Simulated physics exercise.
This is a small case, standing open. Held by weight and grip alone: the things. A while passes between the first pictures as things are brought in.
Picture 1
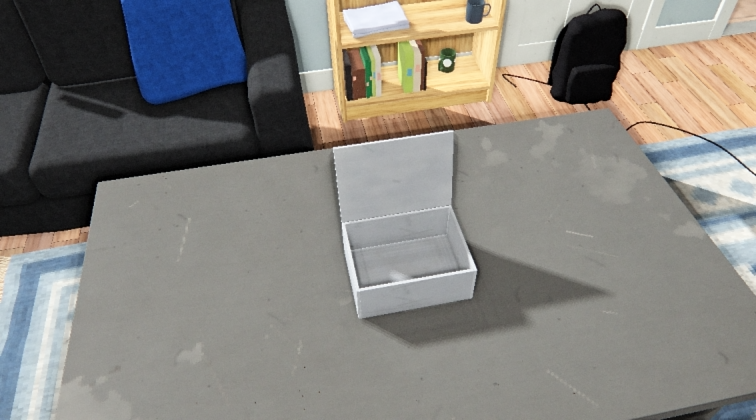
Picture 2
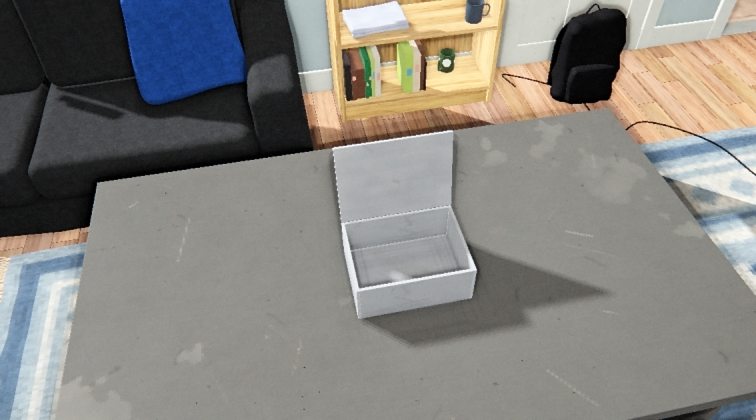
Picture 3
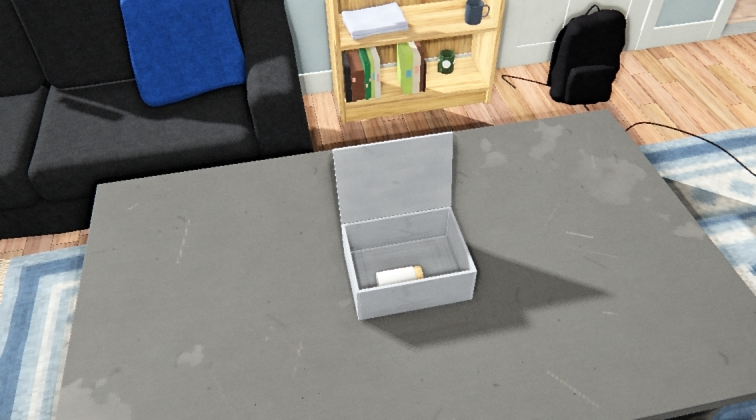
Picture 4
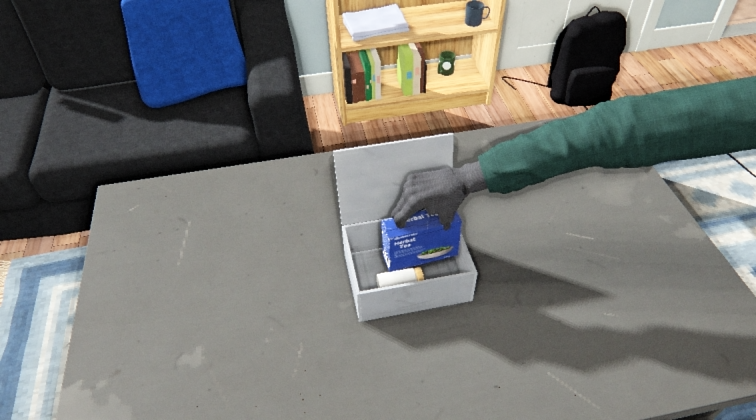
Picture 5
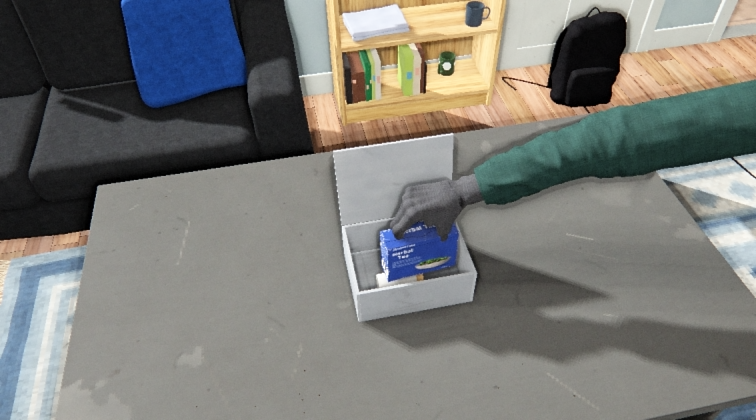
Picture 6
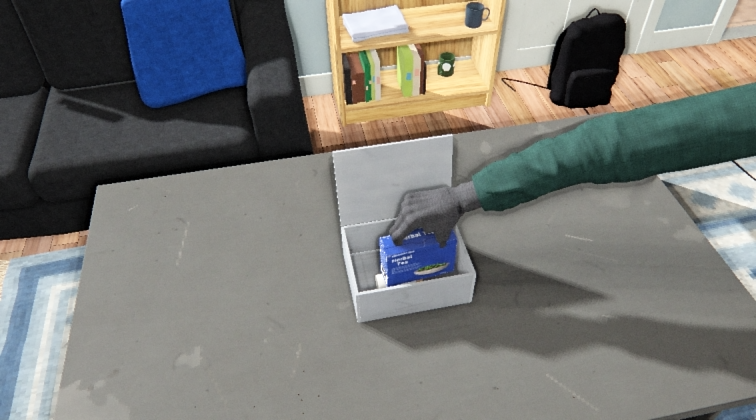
In an open case holding a white shaker, a gloved hand lowers a blue packet.
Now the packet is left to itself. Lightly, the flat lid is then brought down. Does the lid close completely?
Yes: The lid lands home.
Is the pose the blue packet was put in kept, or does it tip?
Well, the blue packet ends up skewed.
Then, 1.00 s past the last view, lid starting down; blue packet on its side near (409, 256); white shaker displaced about its own width.
Then, 1.80 s past the last view, lid 40° above the rim; blue packet on its side near (409, 256); white shaker displaced a little.
Finally, lid shut; down or leaning hard in the box, blue packet; white shaker still in place. Final places as the last picture's camera would see them, blue packet near (409, 256).
